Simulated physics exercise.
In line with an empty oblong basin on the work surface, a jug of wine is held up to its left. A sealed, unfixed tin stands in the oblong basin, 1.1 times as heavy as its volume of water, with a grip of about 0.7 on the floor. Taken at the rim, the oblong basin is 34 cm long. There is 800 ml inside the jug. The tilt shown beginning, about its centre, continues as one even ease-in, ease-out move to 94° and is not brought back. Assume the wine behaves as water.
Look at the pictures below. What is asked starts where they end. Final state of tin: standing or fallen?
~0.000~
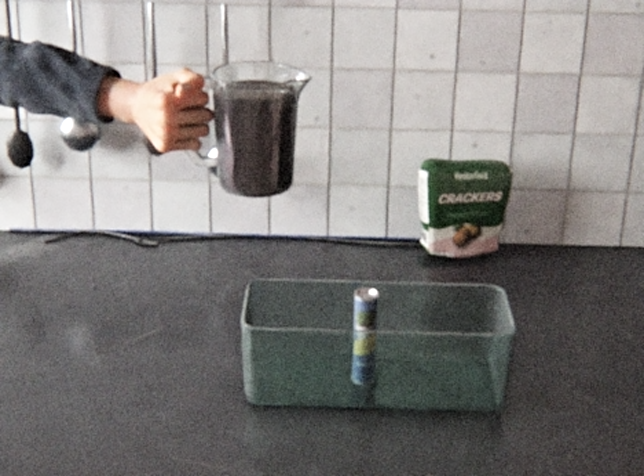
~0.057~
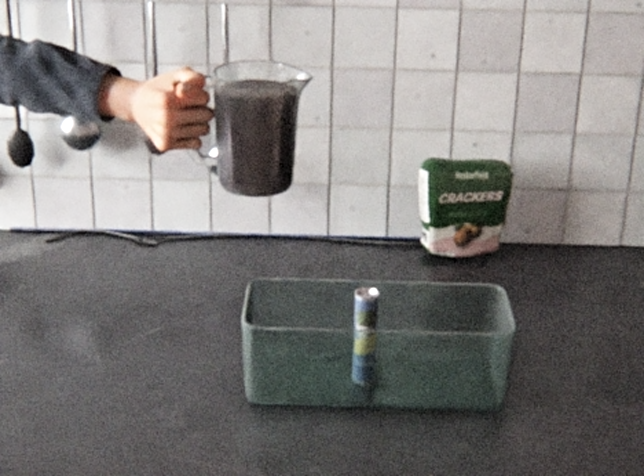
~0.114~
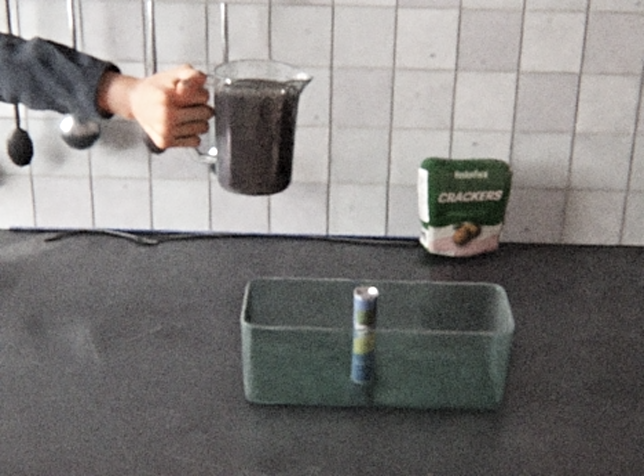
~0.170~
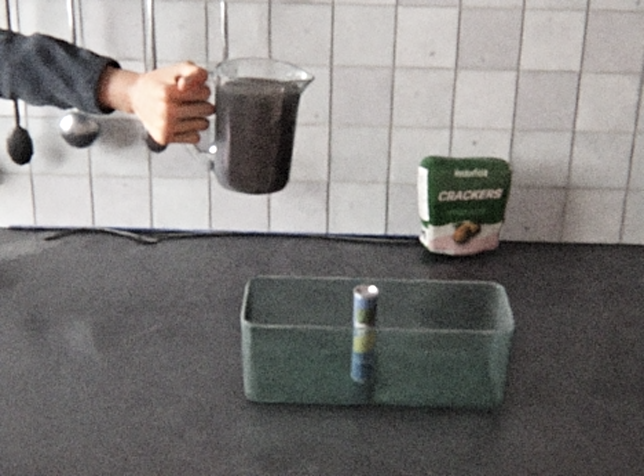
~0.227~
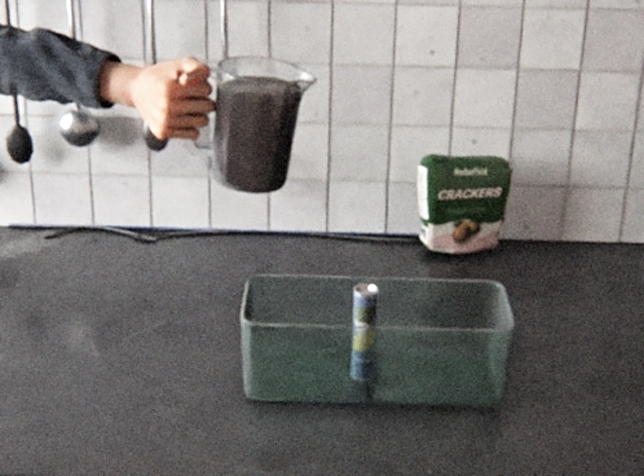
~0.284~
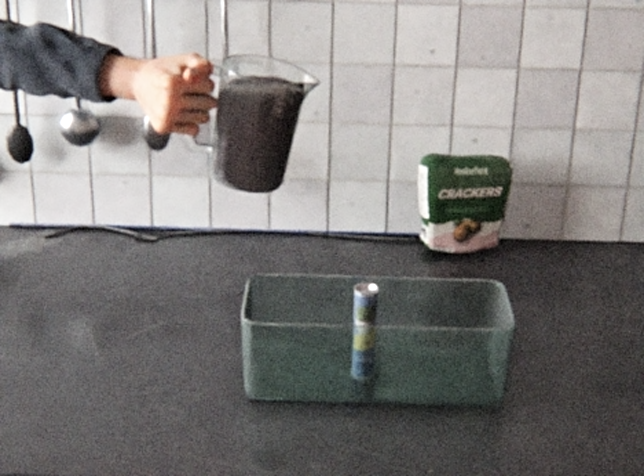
It holds.
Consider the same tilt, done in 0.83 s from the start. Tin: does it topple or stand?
The tin stays balanced.
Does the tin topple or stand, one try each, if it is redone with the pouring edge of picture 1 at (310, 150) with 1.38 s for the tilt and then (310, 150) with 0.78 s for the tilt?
Run one: It tumbles. Run two: It tumbles.
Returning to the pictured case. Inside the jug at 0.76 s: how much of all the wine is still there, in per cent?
90 %.
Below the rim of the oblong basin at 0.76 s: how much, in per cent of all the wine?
The basin holds roughly 0 in a hundred parts at that moment.
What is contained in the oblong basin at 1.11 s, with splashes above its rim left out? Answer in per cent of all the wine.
Some 24 percent of the total.
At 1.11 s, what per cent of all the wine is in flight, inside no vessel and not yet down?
I'd say some 24 per cent is in the air.
After 0.76 s the tilt is 55° and 90 per cent is still to pour; the tin stands where it began.
After 1.11 s the tilt is 86° and 51 per cent is still to pour; the tin stands where it began.
After 1.48 s the tilt is 94° and 12 per cent is still to pour; the tin stands where it began.
After 1.88 s the tilt is 94° and 2 per cent is still to pour; the tin stands where it began.
In the end the tin stands where it began.
